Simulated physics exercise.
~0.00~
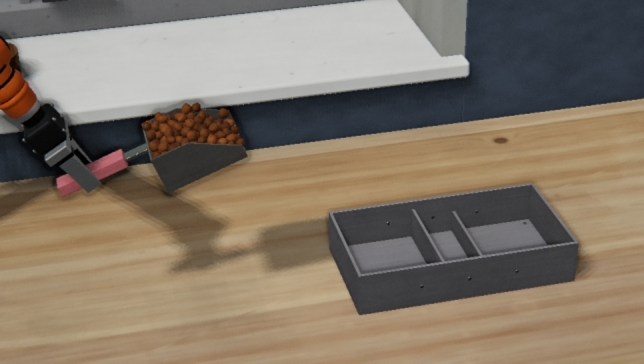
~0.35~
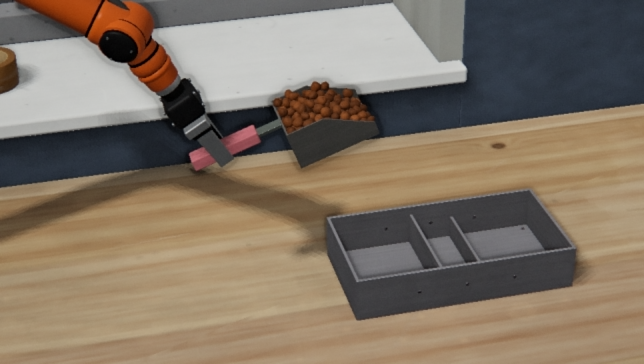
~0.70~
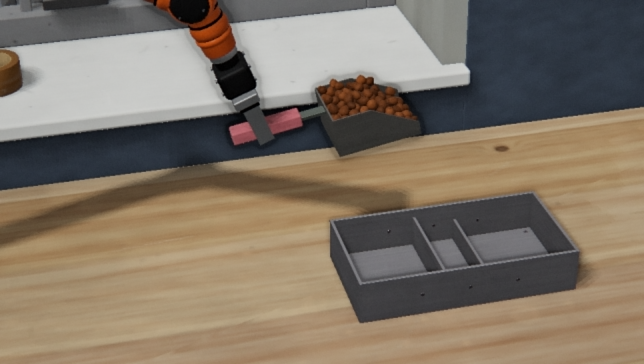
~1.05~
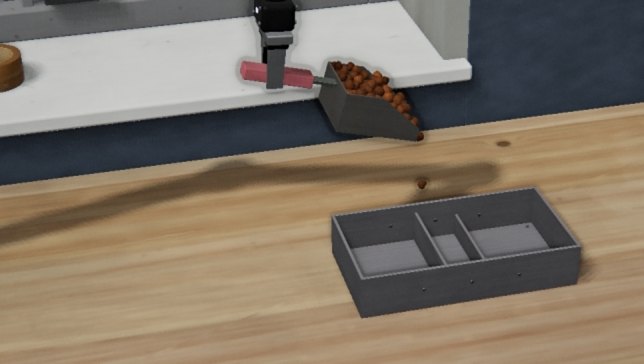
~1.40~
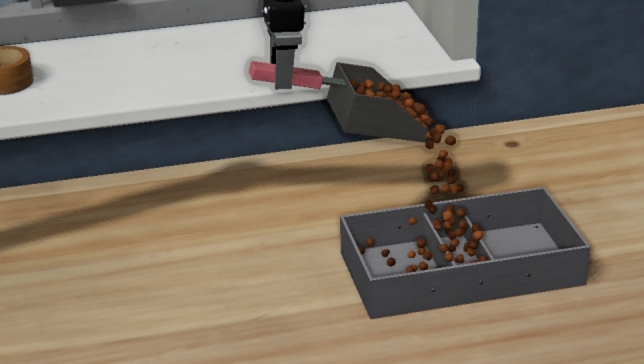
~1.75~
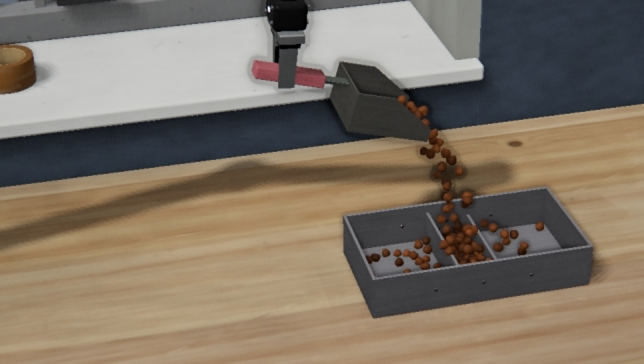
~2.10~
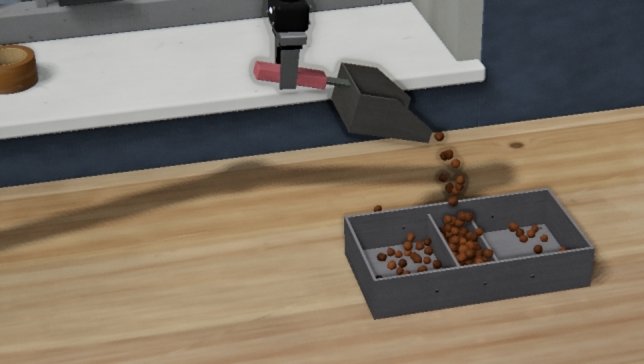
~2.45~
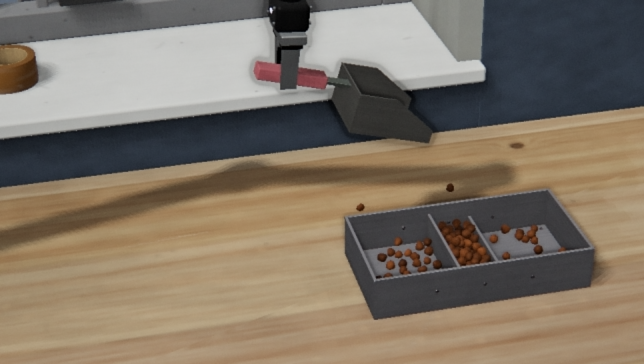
The clip shows an orange and black robot arm carrying a scoop of hazelnuts rightward, then raising and tipping it forward so they pour into a gray divided box, ending with most heaped in the narrow middle part, others scattered in both side parts, and the scoop empty.
